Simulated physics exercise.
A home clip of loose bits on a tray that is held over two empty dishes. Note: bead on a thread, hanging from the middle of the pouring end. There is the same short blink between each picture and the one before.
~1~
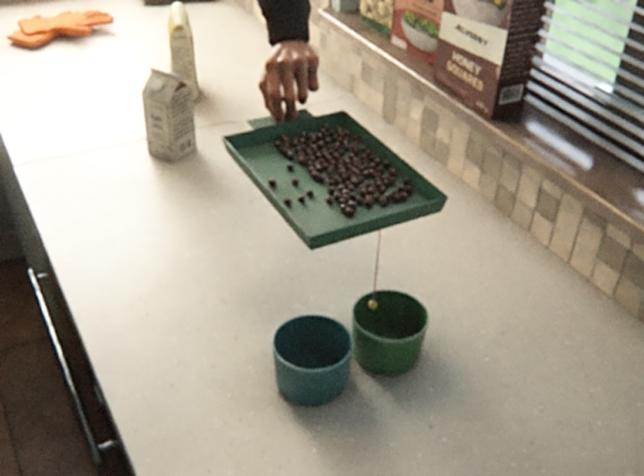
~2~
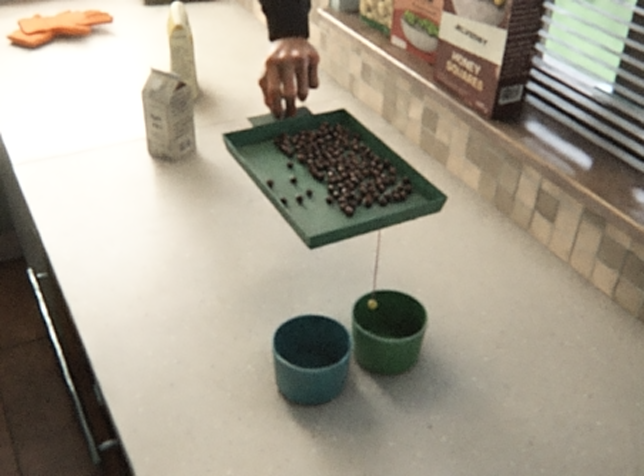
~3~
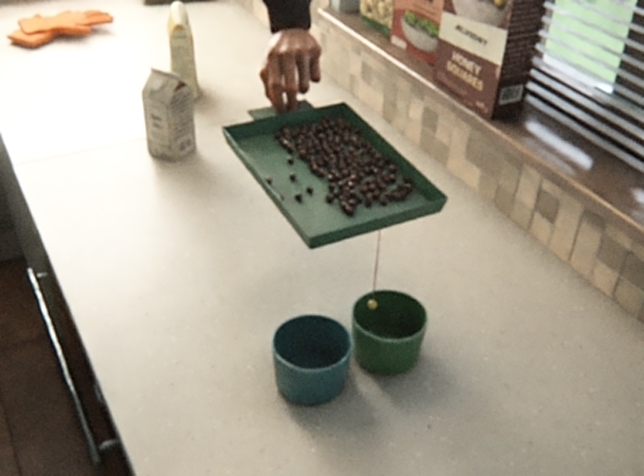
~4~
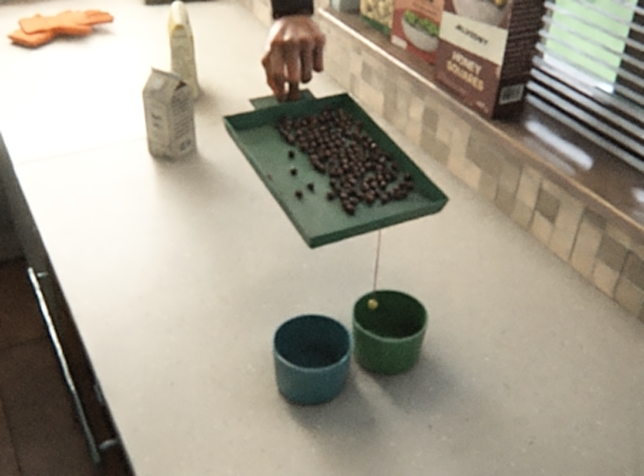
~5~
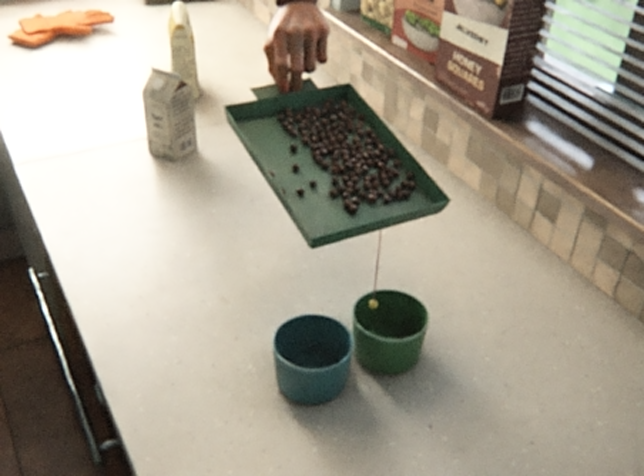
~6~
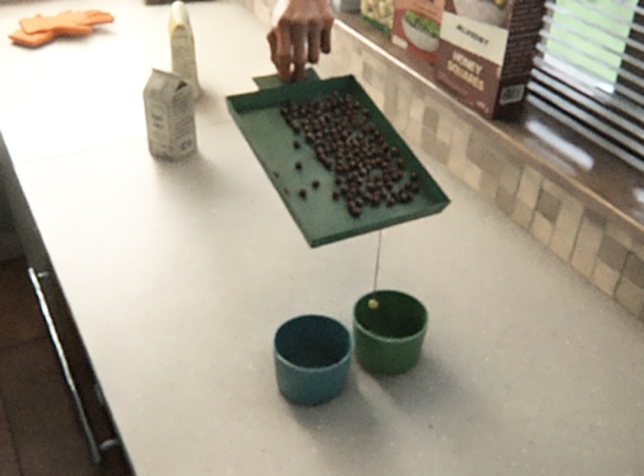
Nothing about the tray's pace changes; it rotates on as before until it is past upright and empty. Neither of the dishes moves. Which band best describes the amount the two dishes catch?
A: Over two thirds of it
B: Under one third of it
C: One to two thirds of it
B.
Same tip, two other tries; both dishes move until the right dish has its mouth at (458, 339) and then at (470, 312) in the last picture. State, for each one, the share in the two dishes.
Trial 1 about 70 %, trial 2 about 80 %.
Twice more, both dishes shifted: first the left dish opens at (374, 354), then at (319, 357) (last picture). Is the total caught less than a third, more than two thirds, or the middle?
More than two thirds; one to two thirds.
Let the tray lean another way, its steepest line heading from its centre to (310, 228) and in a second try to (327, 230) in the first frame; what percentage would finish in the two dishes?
I'd say roughly 100 percent with the first slope, 100 percent with the other.
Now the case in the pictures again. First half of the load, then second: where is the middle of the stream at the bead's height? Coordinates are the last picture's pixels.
First close to (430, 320), next close to (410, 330).
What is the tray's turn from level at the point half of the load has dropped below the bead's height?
Roughly 95°.
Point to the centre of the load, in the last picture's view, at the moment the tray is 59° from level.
Its middle sits at about pixel (395, 206).
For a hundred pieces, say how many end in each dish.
I'd say some 0 in a hundred wind up in the left dish, and some 10 in a hundred in the right.
Shortly afterwards, tray tipped steeply; all but a few on the tray; only a few in the right dish; only a few outside both; only a few in the air.
Next, tray tipped right over; near a quarter on the tray; a little in the right dish; near a third outside both; near a third in the air.
Some moments later, tray tipped past a quarter turn; a little in the right dish; the bulk outside both.
In the end, tray tipped past a quarter turn; none at all in the left dish; a little in the right dish; the bulk outside both.
